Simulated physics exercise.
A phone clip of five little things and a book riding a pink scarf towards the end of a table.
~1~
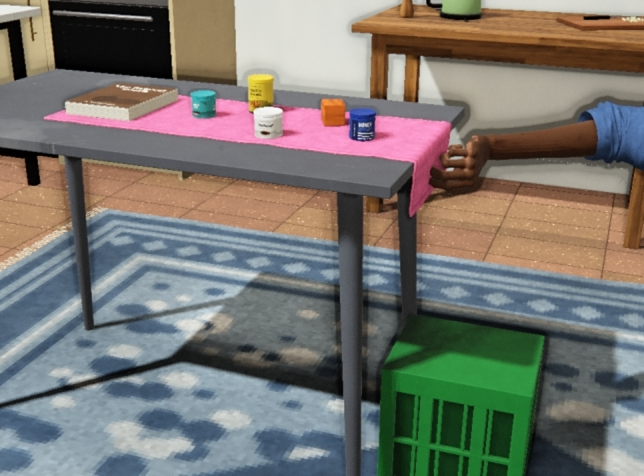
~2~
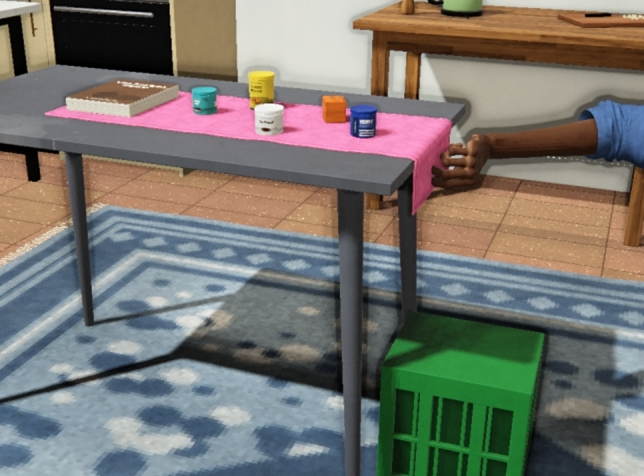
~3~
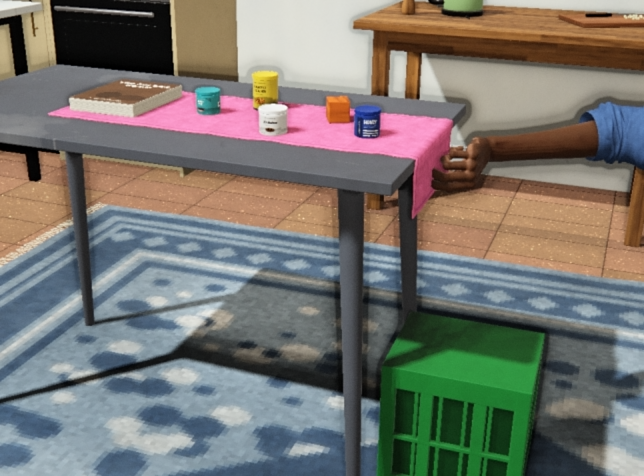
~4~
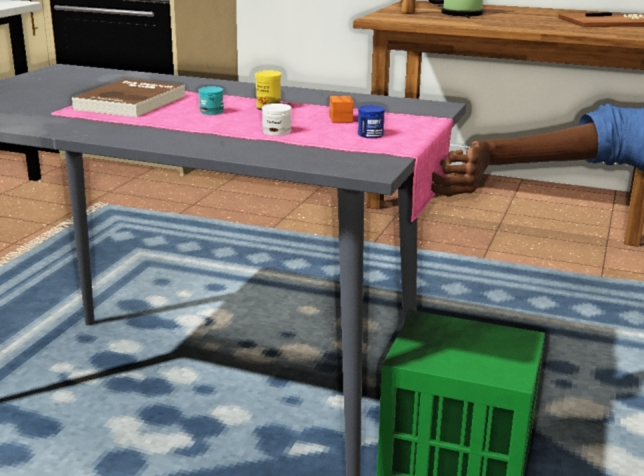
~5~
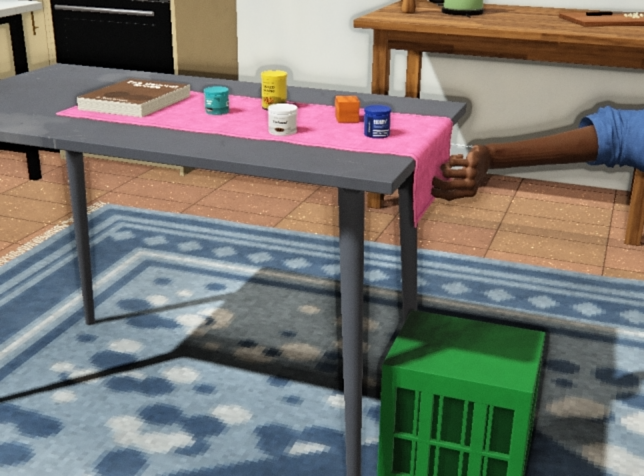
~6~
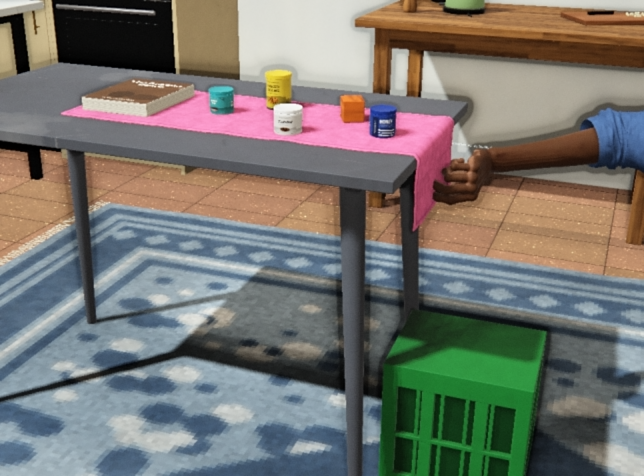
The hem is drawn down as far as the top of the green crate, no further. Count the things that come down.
The count of fallen things is three.
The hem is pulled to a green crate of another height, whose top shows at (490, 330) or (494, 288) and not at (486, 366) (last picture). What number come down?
In that case 2 and 1.
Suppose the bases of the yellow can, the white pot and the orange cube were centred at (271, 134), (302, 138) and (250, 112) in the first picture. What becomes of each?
The yellow can tumbles off, the white pot tumbles off, the orange cube stays on.
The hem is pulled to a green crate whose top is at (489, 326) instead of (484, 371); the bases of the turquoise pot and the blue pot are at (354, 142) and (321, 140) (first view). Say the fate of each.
The turquoise pot goes over; the blue pot comes down.
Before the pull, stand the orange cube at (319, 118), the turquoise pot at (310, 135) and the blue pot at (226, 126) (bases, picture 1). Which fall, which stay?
The orange cube tumbles off; the turquoise pot falls; the blue pot keeps its place on top.
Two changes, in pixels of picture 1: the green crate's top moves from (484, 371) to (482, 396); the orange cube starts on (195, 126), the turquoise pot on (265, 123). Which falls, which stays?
The orange cube keeps its place on top, the turquoise pot goes over.
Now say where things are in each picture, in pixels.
The first picture shows hem (410, 217); blue pot (363, 111); orange cube (333, 102); white pot (268, 111); yellow can (261, 77); turquoise pot (203, 93); top of the crate (484, 371).
The second picture shows hem (412, 215); blue pot (364, 108).
The third picture shows hem (412, 218); orange cube (338, 99).
The fourth picture shows hem (411, 222); white pot (277, 107); top of the crate (484, 367).
The fifth picture shows hem (415, 227); yellow can (274, 73).
The sixth picture shows hem (413, 230); blue pot (383, 108); orange cube (353, 98); white pot (288, 107); yellow can (278, 73); turquoise pot (221, 89).
Early on, hem near (431, 254); all still up.
Midway, hem near (430, 298); blue pot and orange cube gone.
Near the end, hem on the crate; blue pot, orange cube and white pot gone.
Finally, hem on the crate; blue pot, orange cube and white pot gone. It carries off three.
